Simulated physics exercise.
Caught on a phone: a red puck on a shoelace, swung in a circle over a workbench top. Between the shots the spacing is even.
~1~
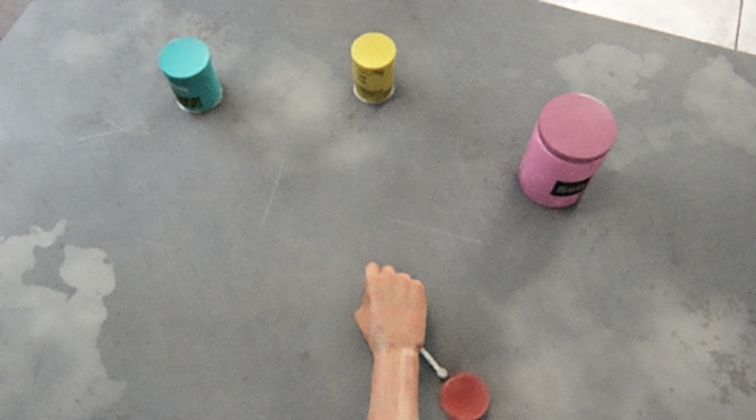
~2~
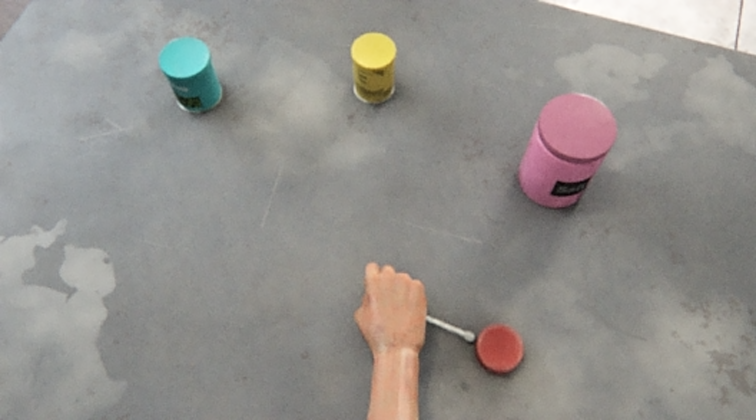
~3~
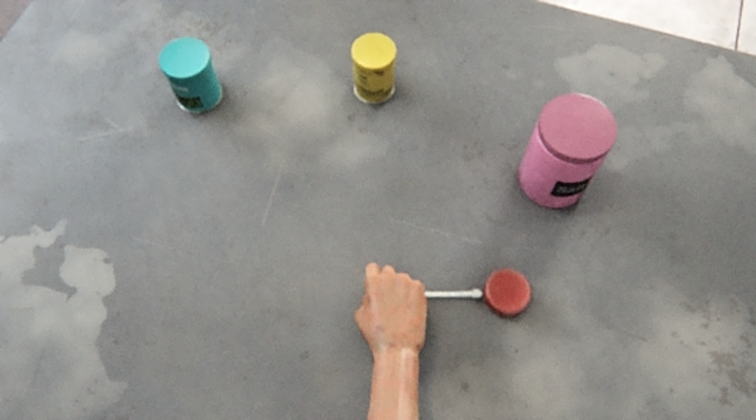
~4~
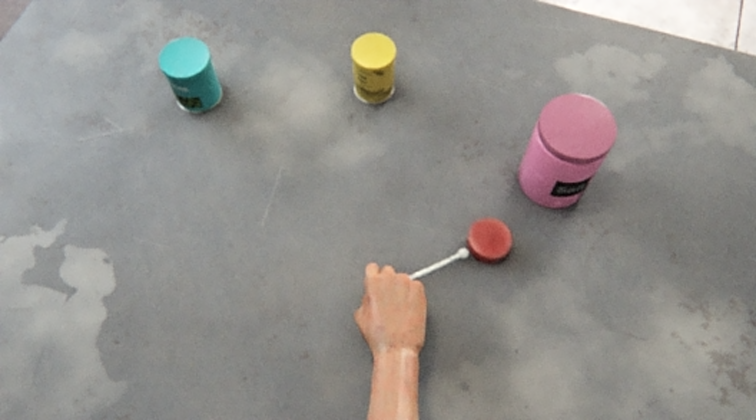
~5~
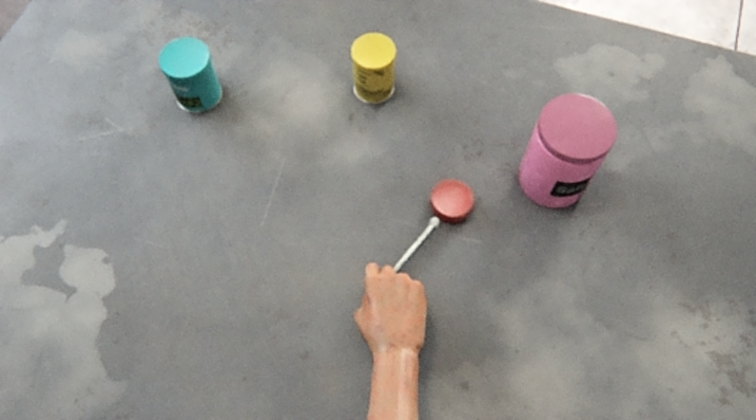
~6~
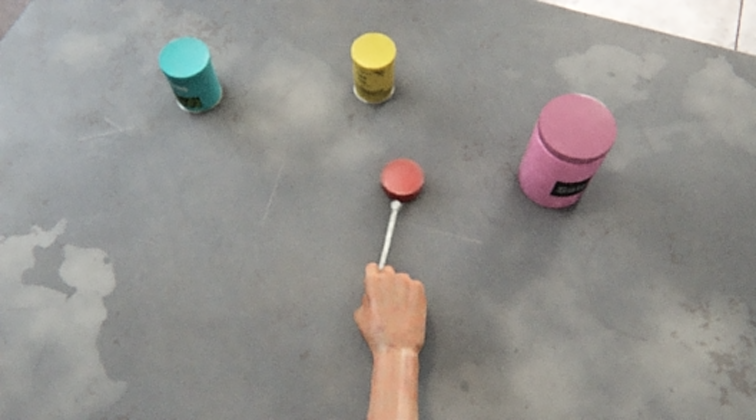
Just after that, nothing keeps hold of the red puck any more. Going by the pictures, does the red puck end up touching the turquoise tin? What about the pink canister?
From what I can tell, the turquoise tin is never touched, the pink canister is never touched.
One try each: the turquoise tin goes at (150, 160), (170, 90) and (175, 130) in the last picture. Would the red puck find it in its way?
So, first go it gets reached, second go it goes free, third go it gets reached.
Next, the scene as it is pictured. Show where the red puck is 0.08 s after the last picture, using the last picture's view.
It is somewhere near (298, 173).
Then, 0.08 s after the last picture, puck near (298, 173).
Then, 0.20 s after the last picture, puck near (162, 165).
At rest, puck off the table. The turquoise tin remains clear and the pink canister escapes it.
